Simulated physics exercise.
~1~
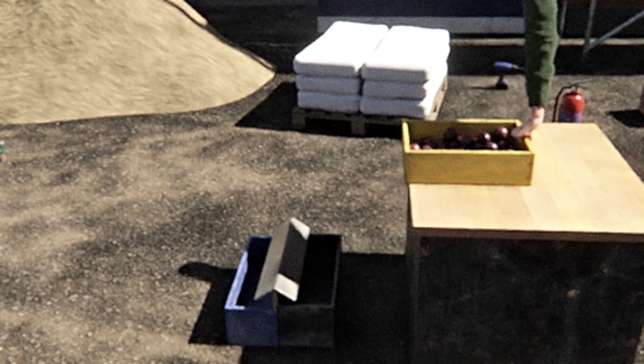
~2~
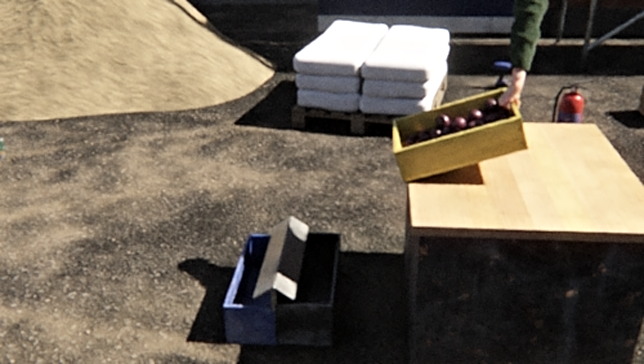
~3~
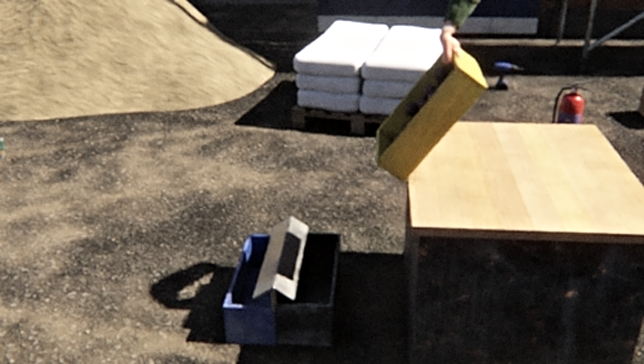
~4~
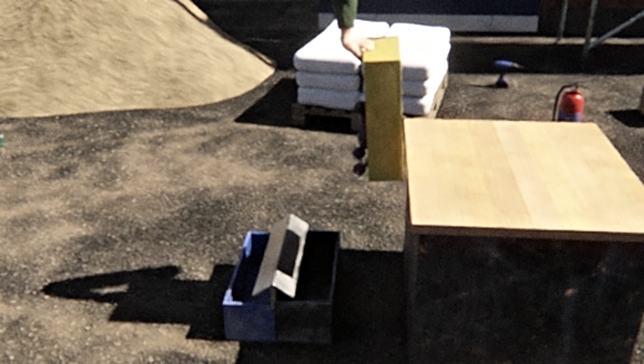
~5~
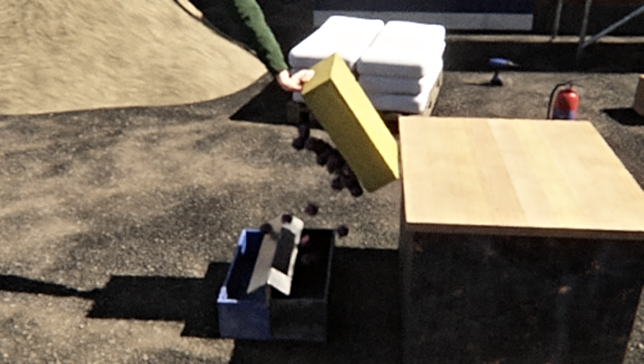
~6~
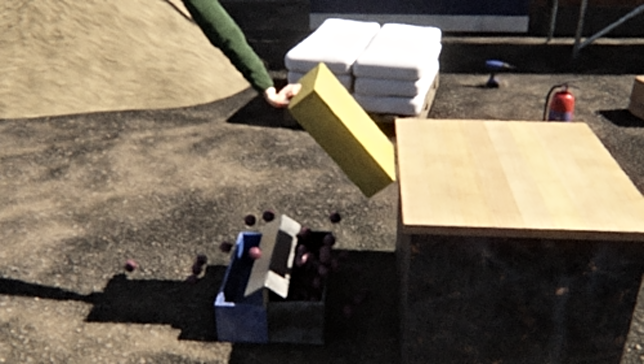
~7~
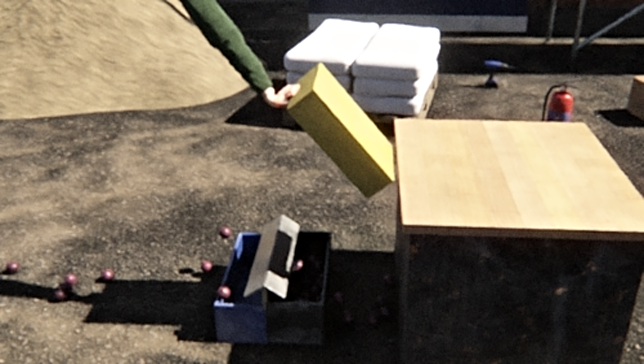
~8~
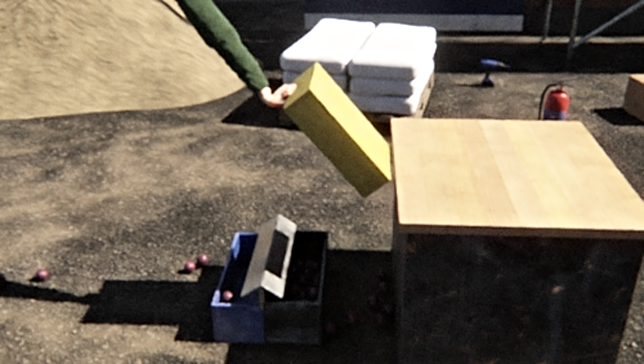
A yellow crate of dark red onions sits on a pale wooden bench at the right of a sunlit gravel yard, seen from slightly above by a gently swaying camera. Below to the left stand a blue tote and a black bin, side by side under a grey peaked splitter, with white sacks, a sand heap and a red extinguisher behind. A green-sleeved arm lifts the crate, swings it left and tips it past upright. Onions tumble onto the splitter and scatter. Many drop into the black bin, while others bounce onto the ground. The hand finally holds the crate still, upturned, with a few onions lying left of the tote.
